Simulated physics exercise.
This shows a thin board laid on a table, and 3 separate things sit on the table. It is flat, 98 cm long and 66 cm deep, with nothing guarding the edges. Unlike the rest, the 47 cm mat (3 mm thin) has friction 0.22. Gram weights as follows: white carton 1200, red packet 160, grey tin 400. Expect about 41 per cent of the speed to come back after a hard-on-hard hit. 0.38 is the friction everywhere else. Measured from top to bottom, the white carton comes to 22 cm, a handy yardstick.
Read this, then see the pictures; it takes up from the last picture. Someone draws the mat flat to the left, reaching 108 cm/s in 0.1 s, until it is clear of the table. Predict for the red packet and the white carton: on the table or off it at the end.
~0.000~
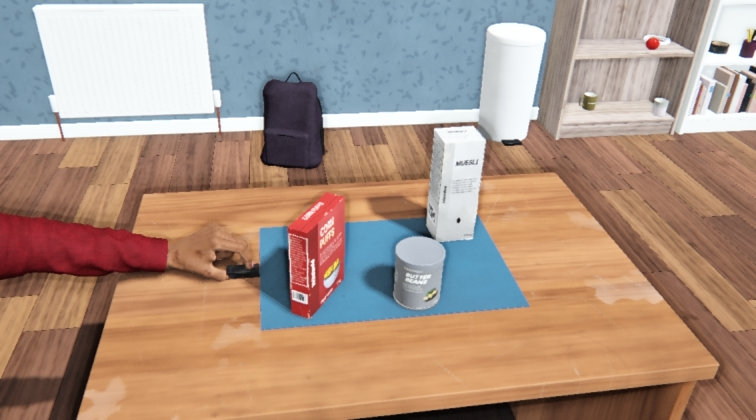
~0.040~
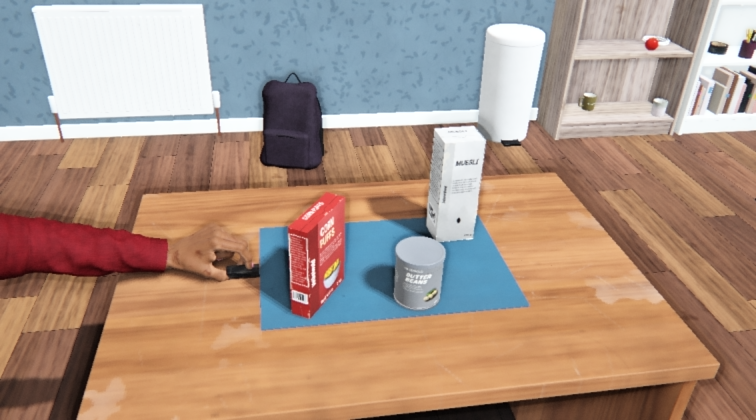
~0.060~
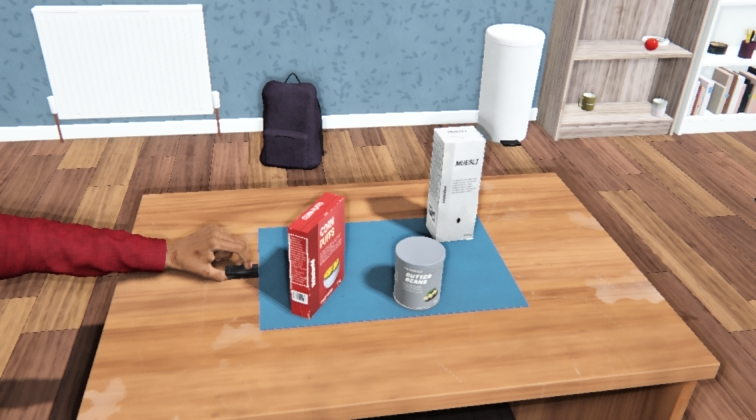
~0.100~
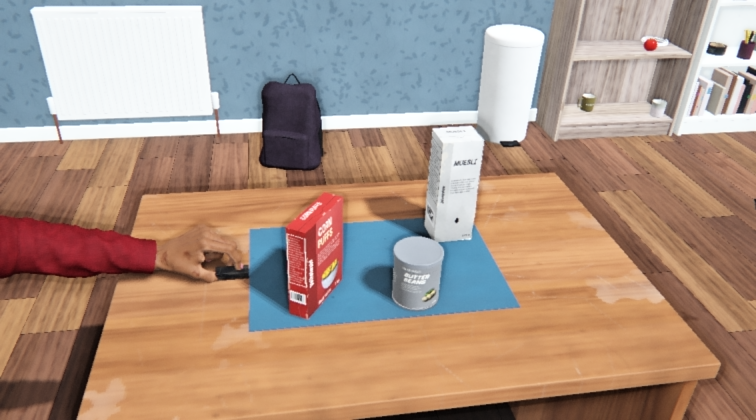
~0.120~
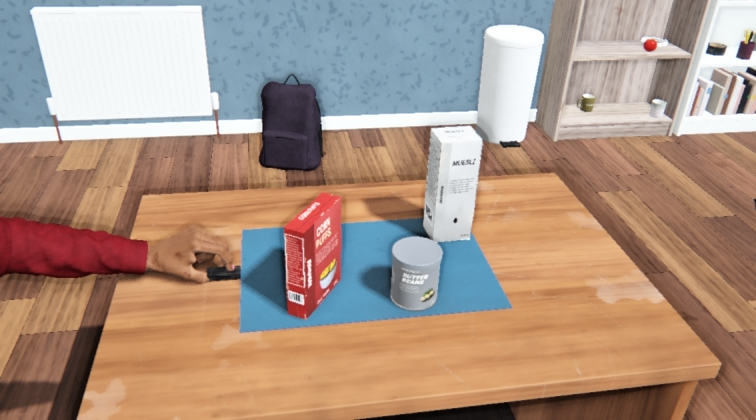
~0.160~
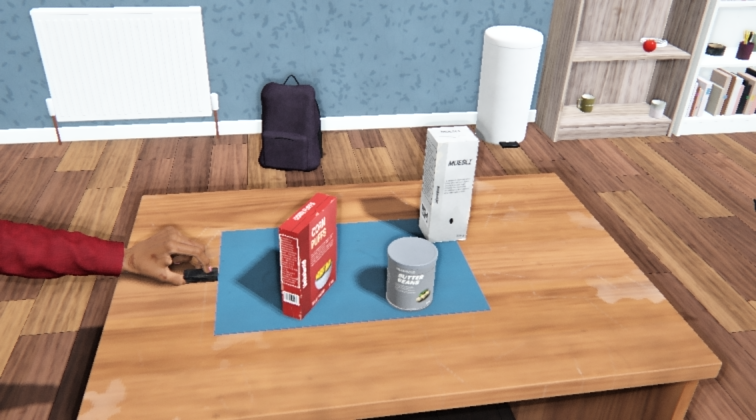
Prediction - red packet: Off, white carton: On.
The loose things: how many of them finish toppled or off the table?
The answer: 1.
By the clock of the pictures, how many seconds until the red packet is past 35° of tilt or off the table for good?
0.6 s, roughly.
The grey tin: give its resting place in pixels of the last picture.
Its middle settles close to pixel (226, 290).
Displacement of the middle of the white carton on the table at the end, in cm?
5 cm.
By 0.36 s, mat out by 29 cm; red packet 11 cm from its spot near (253, 260); white carton tilted 4° near (428, 187); grey tin 11 cm from its spot.
By 0.56 s, mat out by 51 cm; red packet 29 cm from its spot near (139, 268); white carton 4 cm from its spot near (433, 188); grey tin 26 cm from its spot.
By 0.76 s, mat out by 72 cm; red packet now off the table; white carton 5 cm from its spot near (432, 188); grey tin 33 cm from its spot.
By 0.96 s, mat out by 92 cm; white carton 5 cm from its spot near (431, 188); grey tin 33 cm from its spot.
When it is over (1.7 s), off the table, red packet; not toppled but over 6 cm from the start, grey tin; white carton within 6 cm of the start. End places, in pixels of the last picture, white carton near (431, 188).
